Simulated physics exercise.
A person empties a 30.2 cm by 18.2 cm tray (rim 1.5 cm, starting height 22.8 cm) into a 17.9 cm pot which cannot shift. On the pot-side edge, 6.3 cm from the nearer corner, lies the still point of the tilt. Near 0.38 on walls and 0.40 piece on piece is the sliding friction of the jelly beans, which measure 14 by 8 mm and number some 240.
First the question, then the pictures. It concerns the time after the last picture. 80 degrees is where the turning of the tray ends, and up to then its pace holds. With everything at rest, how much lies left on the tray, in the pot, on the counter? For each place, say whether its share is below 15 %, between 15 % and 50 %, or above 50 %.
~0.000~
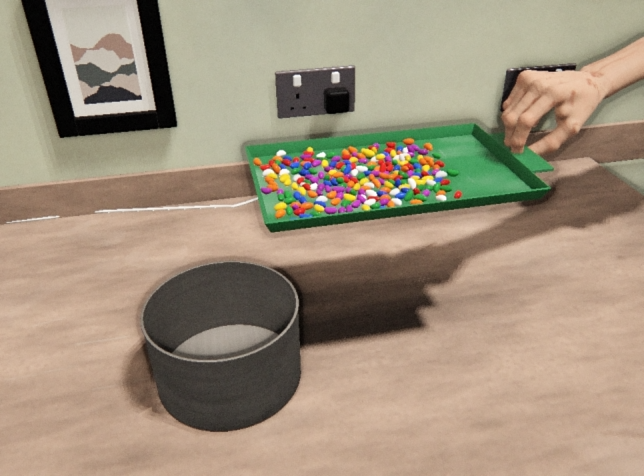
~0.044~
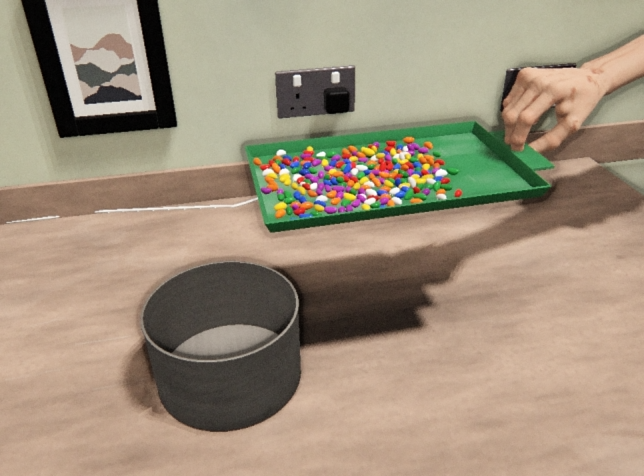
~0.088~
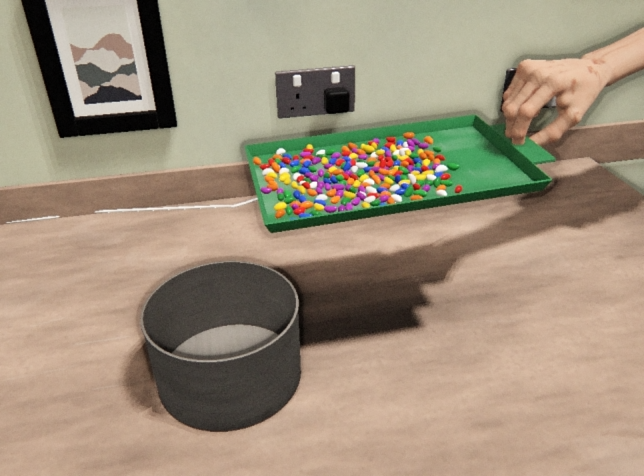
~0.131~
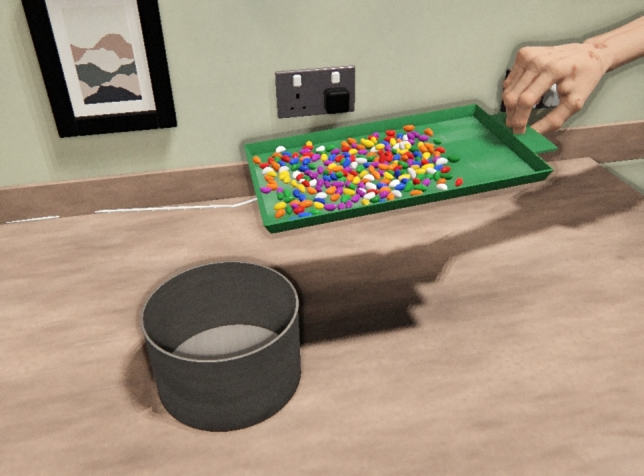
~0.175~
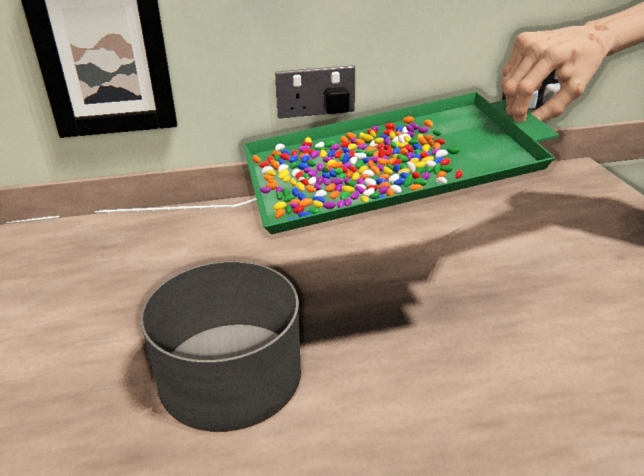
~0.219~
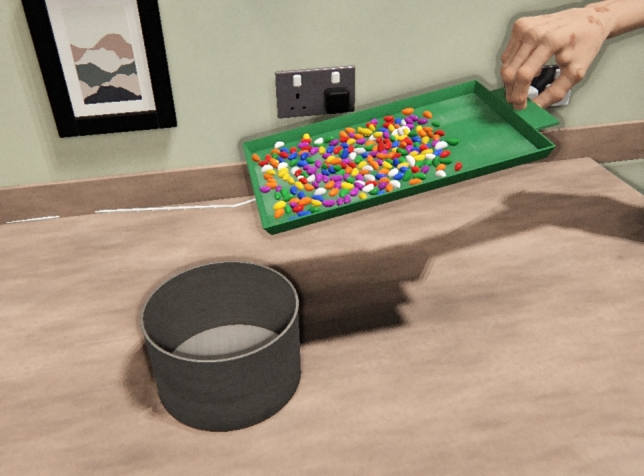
Tray: My guess is a mere handful of the pieces; pot: My guess is the majority of the pieces; counter: My guess is a mere handful of the pieces.
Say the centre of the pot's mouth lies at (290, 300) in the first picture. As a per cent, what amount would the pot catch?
Roughly 70 percent would end up there.
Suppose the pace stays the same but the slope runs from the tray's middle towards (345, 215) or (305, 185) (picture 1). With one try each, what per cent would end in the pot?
First try: Around 70 percent; second try: Around 60 percent.
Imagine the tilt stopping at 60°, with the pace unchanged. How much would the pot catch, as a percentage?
Estimated share: About 70 %.
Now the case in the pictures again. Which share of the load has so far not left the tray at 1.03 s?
Around 60 percent.
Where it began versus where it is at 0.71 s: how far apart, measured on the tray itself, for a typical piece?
It has moved some 6 cm from its start.
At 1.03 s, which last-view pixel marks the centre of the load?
Estimated centre of load: Around (251, 208).
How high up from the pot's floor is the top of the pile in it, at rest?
About 2.0 centimetres.
After 0.71 s, tilt 44 degrees; the tray holds 100 %, the pot 0 %.
After 1.03 s, tilt 66 degrees; the tray holds 60 %, the pot 15 %.
After 1.45 s, tilt 80 degrees; the tray holds 5 %, the pot 80 %.
By 2.8 s all is still; tray 0 %, pot 90 %, counter 10 %.
